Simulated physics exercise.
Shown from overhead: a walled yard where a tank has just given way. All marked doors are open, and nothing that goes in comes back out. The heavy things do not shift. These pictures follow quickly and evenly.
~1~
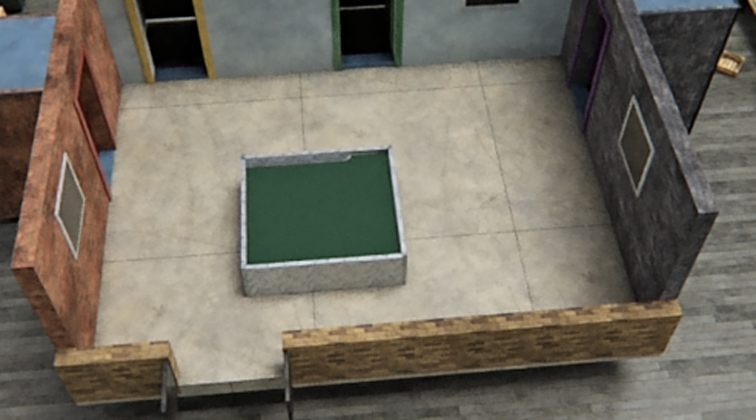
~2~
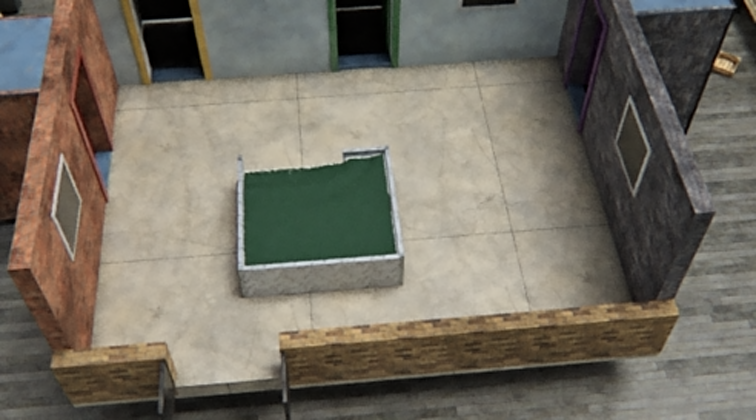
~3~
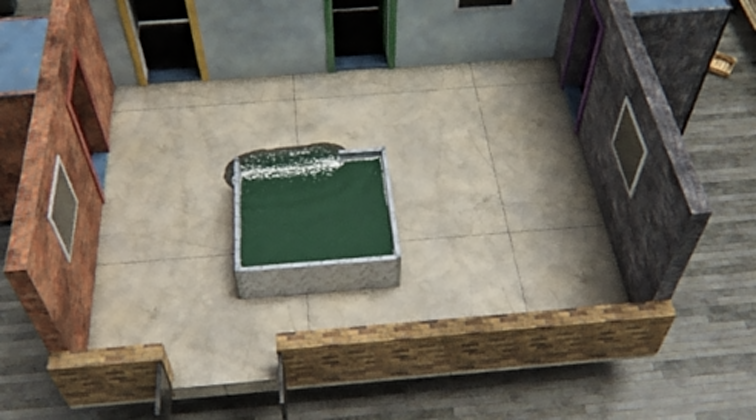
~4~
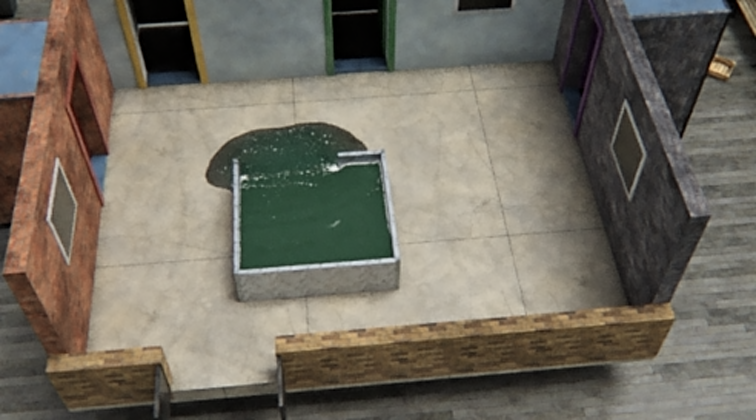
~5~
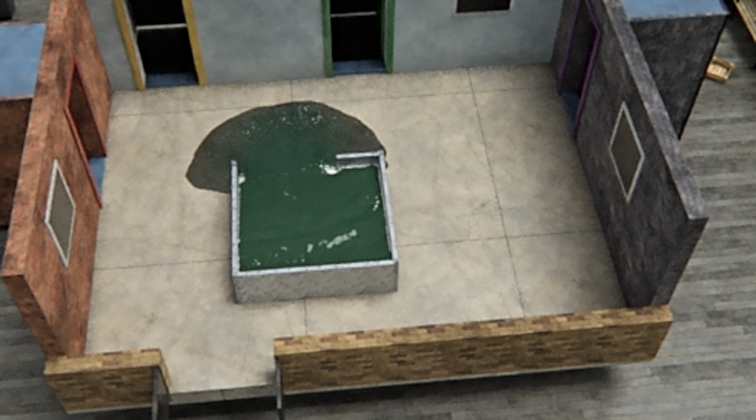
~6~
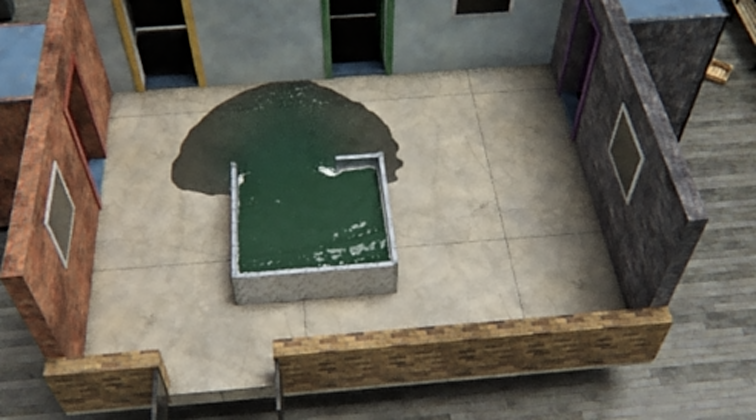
Dark green water bursts through the far side of a low, pale grey walled tank, spreading in a widening fan across the floor toward the back wall. The tank stands near the middle of a beige tiled yard seen from overhead, the view drifting very slightly. Rusty red wall stands left, dark grey right, tan brick in front, and yellow and green doorframes behind.
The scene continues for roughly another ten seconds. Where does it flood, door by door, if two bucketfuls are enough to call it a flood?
At the green door it floods; at the red door it floods; at the yellow door it floods; at the purple door it does not flood.
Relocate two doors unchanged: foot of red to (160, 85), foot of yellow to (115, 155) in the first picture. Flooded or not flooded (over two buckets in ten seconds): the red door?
Well, the red door tops it.
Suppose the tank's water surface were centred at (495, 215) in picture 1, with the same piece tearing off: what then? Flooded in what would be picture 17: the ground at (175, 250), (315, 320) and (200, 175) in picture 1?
One after the other: Not flooded, clear, free of water.
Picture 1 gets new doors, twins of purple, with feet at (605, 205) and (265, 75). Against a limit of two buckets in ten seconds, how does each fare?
Going in order, the first one stays short and the second one exceeds it.
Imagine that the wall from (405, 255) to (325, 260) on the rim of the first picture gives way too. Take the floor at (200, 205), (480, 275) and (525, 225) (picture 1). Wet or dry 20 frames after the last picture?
Taken in turn they're unwetted, swamped and swamped.
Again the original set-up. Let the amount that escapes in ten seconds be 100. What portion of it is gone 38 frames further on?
Estimate: Some 60 %.
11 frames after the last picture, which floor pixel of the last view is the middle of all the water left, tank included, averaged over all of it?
The water centres close to (286, 173).
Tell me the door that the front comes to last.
My answer: The one in purple.
A moment on, water covers 20 % of the floor; the green door under two buckets in, the red door not reached, the yellow door wet at the sill, nothing in, the purple door not reached.
Next, water covers 25 % of the floor; the green door over two buckets in, the red door not reached, the yellow door over two buckets in, the purple door not reached.
Then, water covers 45 % of the floor; the green door over two buckets in, the red door under two buckets in, the yellow door over two buckets in, the purple door wet at the sill, nothing in.
Later, water covers 75 % of the floor; the green door over two buckets in, the red door over two buckets in, the yellow door far over two buckets in, the purple door under two buckets in.
In the end, water covers 95 % of the floor; the green door over two buckets in, the red door over two buckets in, the yellow door far over two buckets in, the purple door under two buckets in.
